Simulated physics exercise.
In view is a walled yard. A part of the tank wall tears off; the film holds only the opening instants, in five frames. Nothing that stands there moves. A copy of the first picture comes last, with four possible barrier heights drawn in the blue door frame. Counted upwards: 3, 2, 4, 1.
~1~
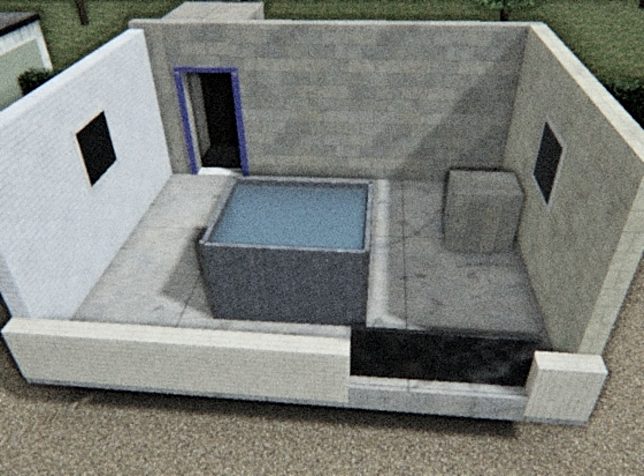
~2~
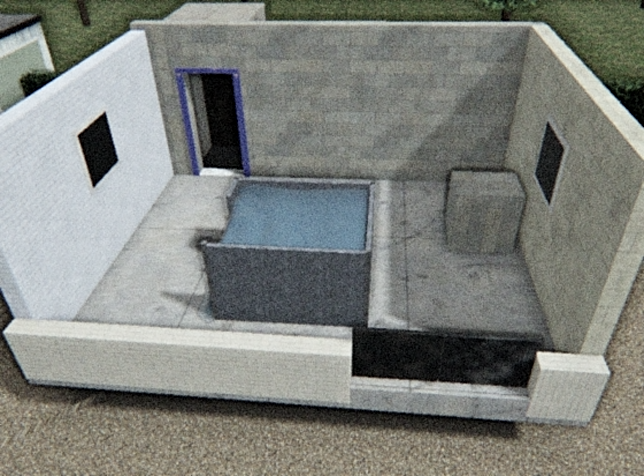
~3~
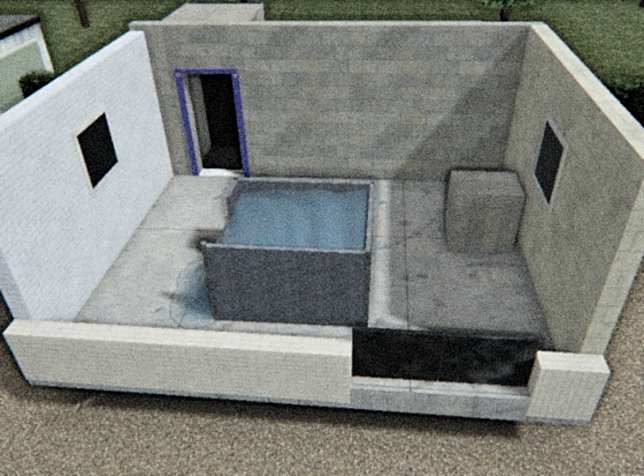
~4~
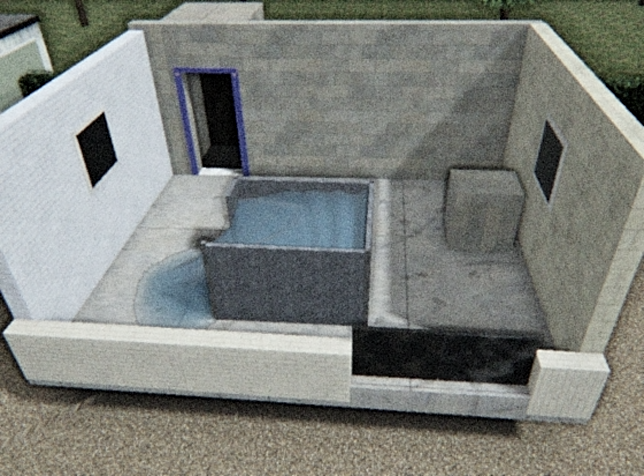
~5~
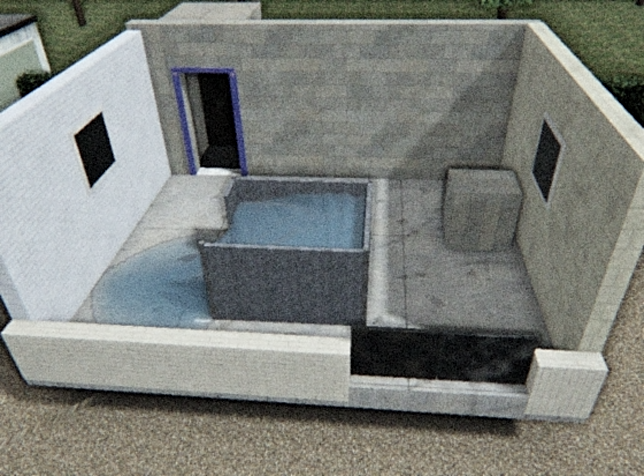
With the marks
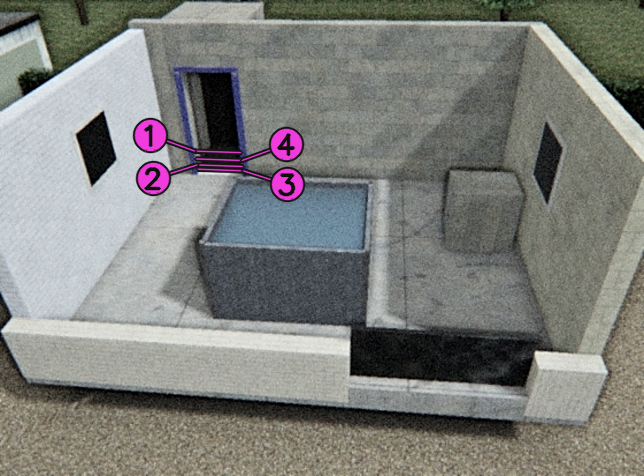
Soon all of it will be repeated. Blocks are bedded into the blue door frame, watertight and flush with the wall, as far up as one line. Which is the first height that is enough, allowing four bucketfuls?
Go for 4.
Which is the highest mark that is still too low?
Here it is mark 2.
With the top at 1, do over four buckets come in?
No, that is safe.
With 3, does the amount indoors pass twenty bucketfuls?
Yes.
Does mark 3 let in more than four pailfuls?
Yes, that goes wrong.
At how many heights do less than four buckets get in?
Two of the four.
On the marked copy, 1 at (217, 151); 2 at (219, 165); 3 at (220, 170); 4 at (218, 159); from the bottom up 3, 2, 4, 1.
For mark 1, nothing gets over.
For mark 2, some 15 bucketfuls get in.
For mark 3, dozens of bucketfuls pour in.
For mark 4, a bucket or two gets in.
